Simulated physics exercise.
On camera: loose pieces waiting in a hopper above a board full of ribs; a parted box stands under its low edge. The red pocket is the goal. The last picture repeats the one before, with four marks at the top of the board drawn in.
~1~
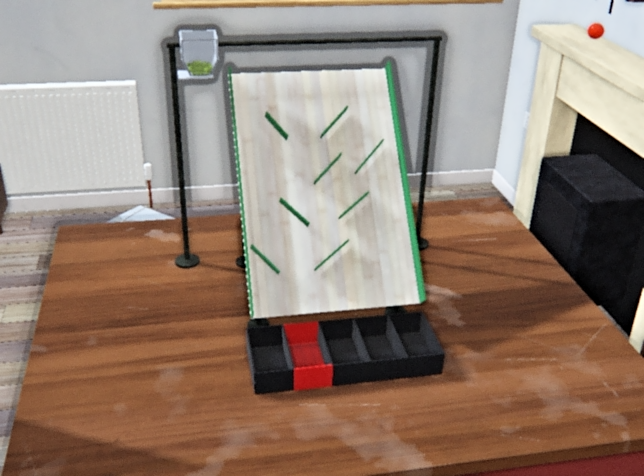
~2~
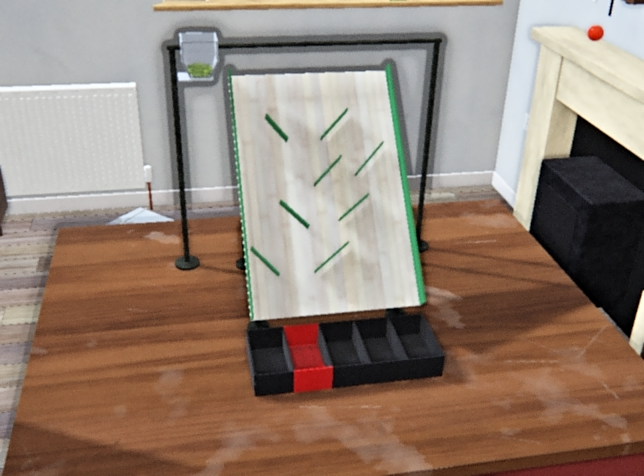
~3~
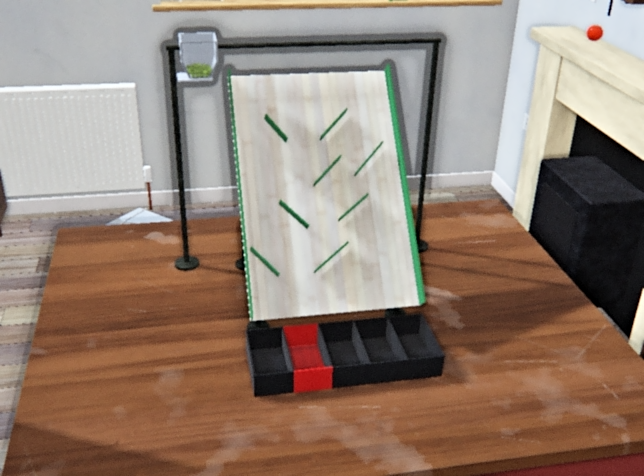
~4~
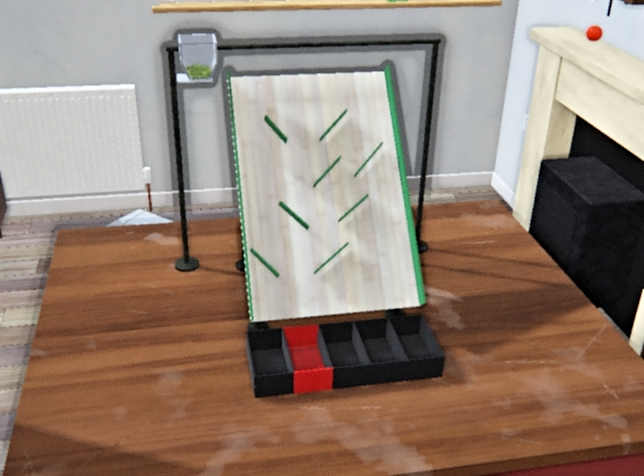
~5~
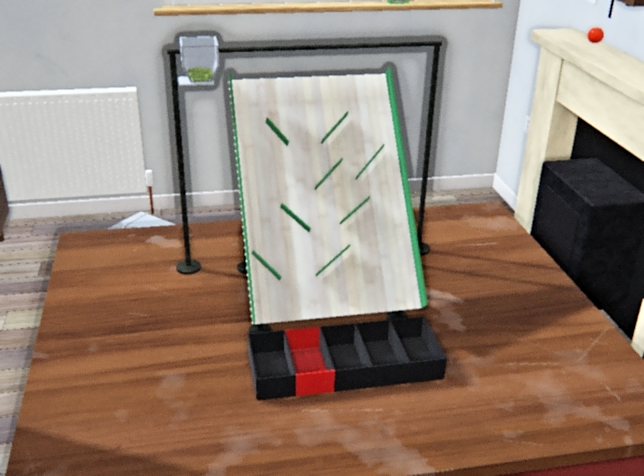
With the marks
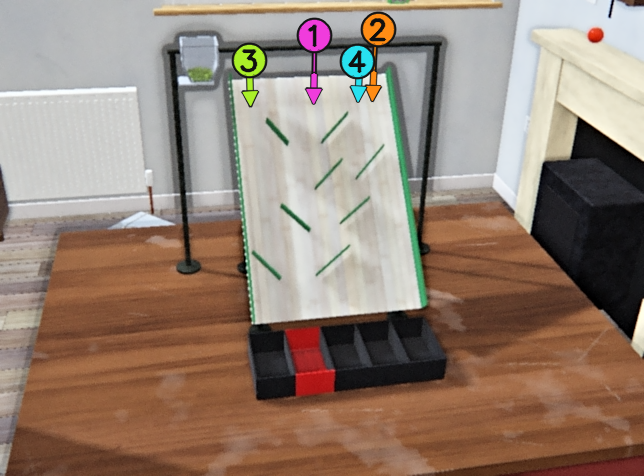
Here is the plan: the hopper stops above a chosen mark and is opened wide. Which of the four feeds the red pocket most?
1 works best here.
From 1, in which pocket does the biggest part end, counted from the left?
It is the second one.
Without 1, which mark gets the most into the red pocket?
3.
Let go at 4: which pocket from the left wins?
The first from the left.
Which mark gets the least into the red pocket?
2 it is.
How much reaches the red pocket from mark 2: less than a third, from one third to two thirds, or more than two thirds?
It is less than a third.
On the marked copy, mark 1 meets the board at (313, 98); mark 2 meets the board at (372, 95); mark 3 meets the board at (250, 100); mark 4 meets the board at (358, 96).
For mark 1, most in the red pocket, about a quarter in other pockets.
For mark 2, a small part in the red pocket, most in other pockets.
For mark 3, about a third in the red pocket, about two thirds in other pockets.
For mark 4, about a quarter in the red pocket, about two thirds in other pockets, a stray few outside the box.
